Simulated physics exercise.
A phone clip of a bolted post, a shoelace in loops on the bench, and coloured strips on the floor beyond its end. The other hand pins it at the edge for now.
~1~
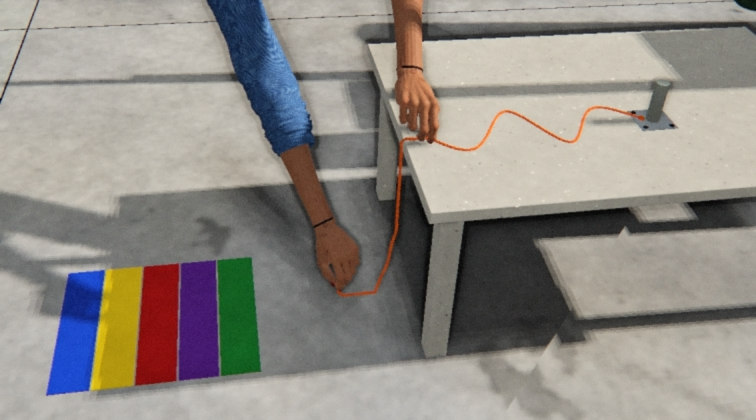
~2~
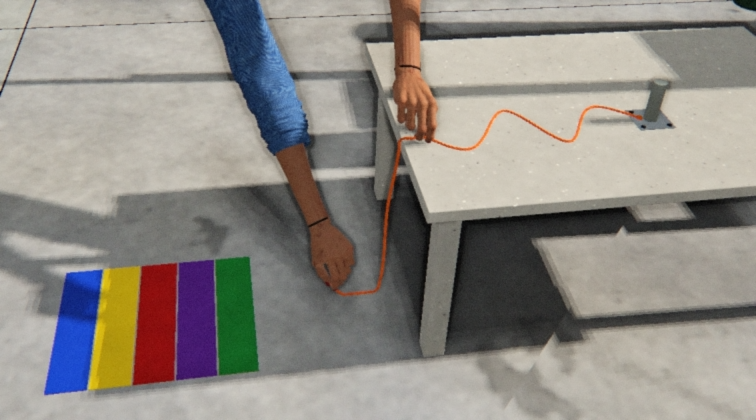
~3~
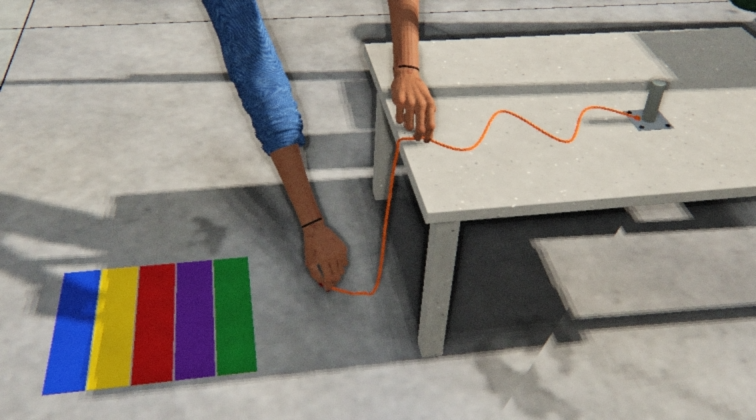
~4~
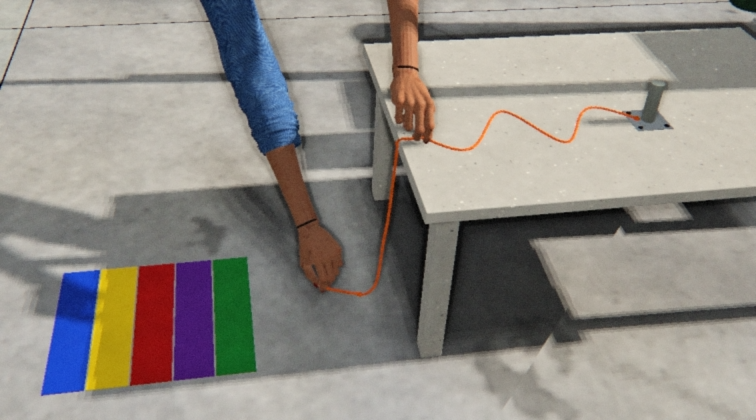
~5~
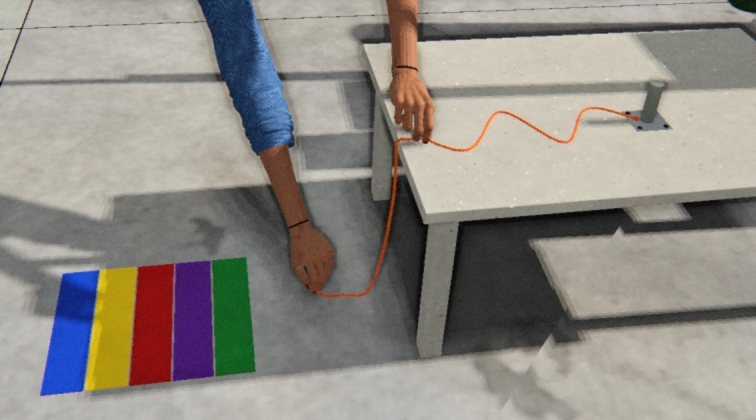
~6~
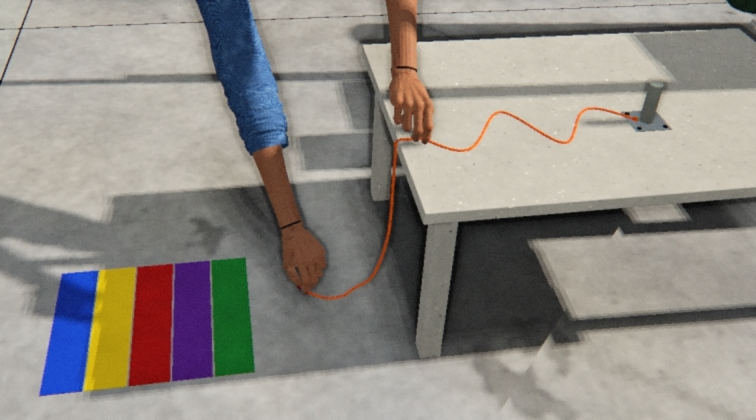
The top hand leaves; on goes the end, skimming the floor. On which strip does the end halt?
The end stops over the blue strip.
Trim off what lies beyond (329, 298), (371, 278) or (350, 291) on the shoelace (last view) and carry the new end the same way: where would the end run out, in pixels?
In that order: (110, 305), (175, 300) and (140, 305).
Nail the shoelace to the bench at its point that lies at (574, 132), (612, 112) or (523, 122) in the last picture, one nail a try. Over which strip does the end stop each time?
One after the other, yellow; blue; red.
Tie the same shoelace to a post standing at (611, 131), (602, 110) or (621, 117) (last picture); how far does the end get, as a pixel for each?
The places are (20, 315), (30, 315) and (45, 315).
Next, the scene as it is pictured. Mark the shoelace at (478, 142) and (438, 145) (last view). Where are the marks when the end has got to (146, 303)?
They go to (393, 152) and to (374, 191).
Soon after, end near (146, 303); over red.
After that, end near (96, 308); over yellow.
At the stop, end near (68, 311); over blue. It gets as far as the blue strip.
